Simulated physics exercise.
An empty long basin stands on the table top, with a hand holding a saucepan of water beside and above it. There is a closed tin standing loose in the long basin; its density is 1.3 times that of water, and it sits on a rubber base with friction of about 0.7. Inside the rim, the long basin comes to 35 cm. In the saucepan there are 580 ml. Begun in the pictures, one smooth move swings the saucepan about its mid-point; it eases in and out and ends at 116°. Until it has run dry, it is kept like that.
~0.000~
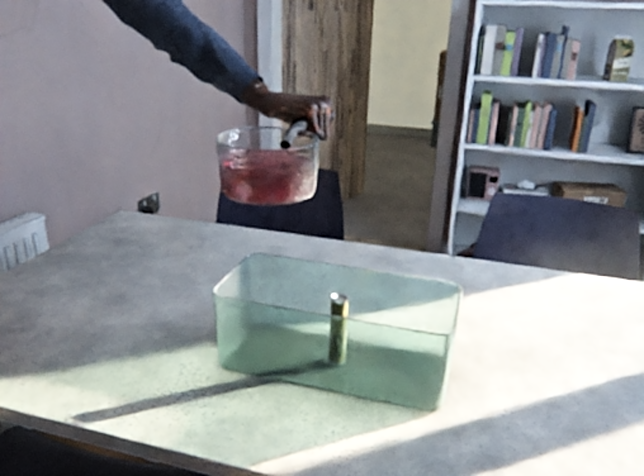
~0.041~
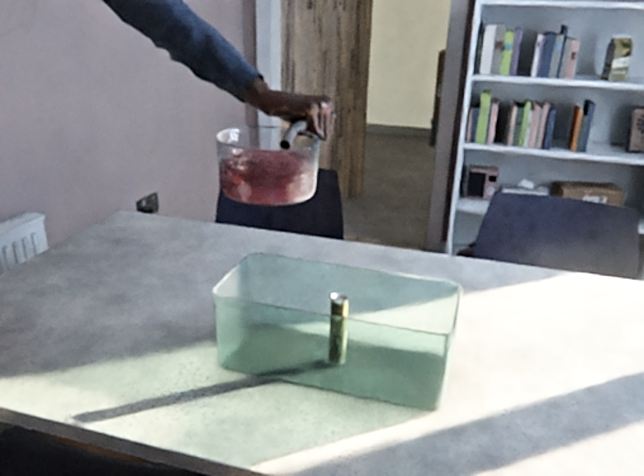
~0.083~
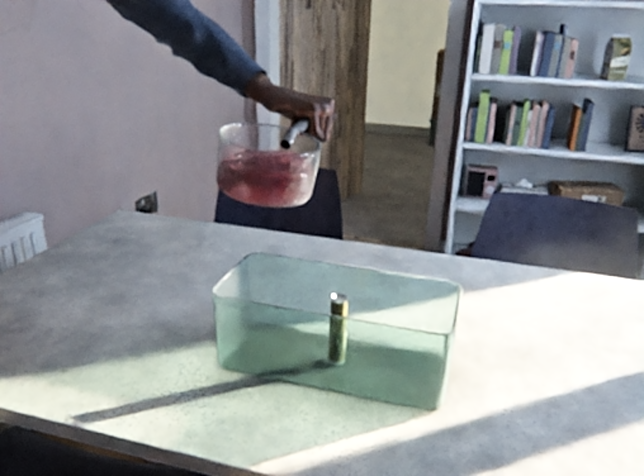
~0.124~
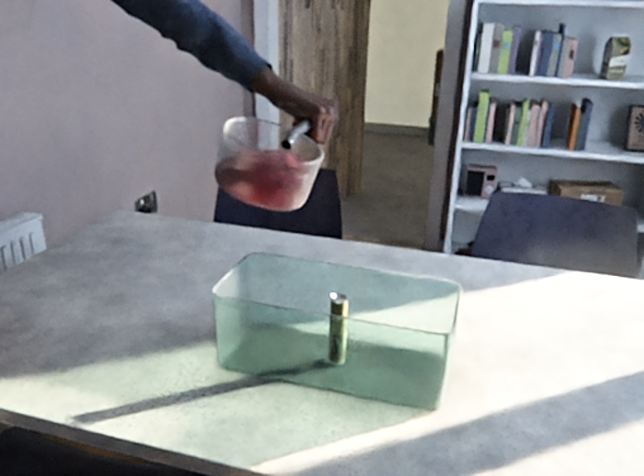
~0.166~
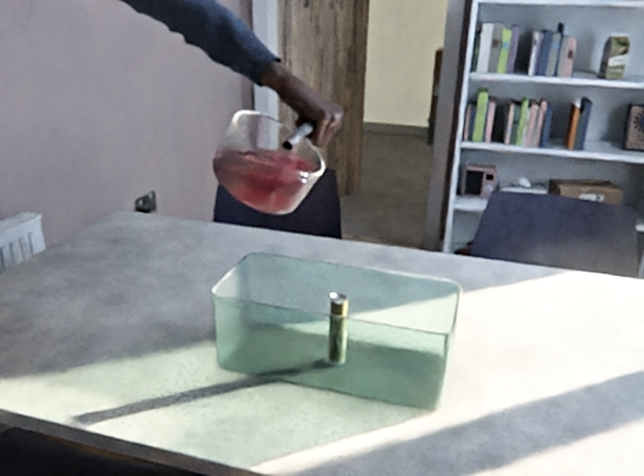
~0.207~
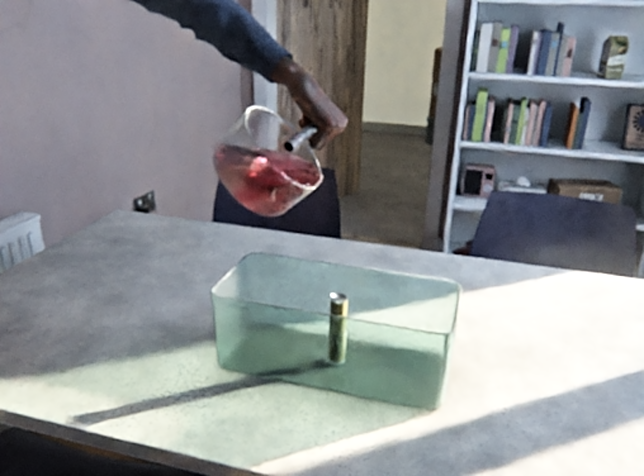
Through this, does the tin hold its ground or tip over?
The tin tips over.
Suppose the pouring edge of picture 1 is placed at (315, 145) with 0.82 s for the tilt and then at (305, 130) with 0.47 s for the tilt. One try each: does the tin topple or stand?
Try 1: Still standing; try 2: Tipped over.
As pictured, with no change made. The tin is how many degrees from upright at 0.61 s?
About 5 degrees from upright.
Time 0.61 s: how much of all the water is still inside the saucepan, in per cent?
2 %.
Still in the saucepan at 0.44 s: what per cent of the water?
Roughly 16 %.
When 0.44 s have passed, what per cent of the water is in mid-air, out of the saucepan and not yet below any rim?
About 60 per cent.
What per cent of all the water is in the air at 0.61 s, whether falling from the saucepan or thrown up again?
Something like 8 per cent is in the air then.
After 0.44 s the tilt is 114° and 16 per cent is still to pour; the tin stands where it began.
After 0.61 s the tilt is 116° and 2 per cent is still to pour; the tin stands 1 cm from where it began.
After 0.79 s the tilt is 116° and 0 per cent is still to pour; the tin leans 26°.
After 0.98 s the tilt is 116° and 0 per cent is still to pour; the tin lies on its side.
In the end the tin lies on its side.
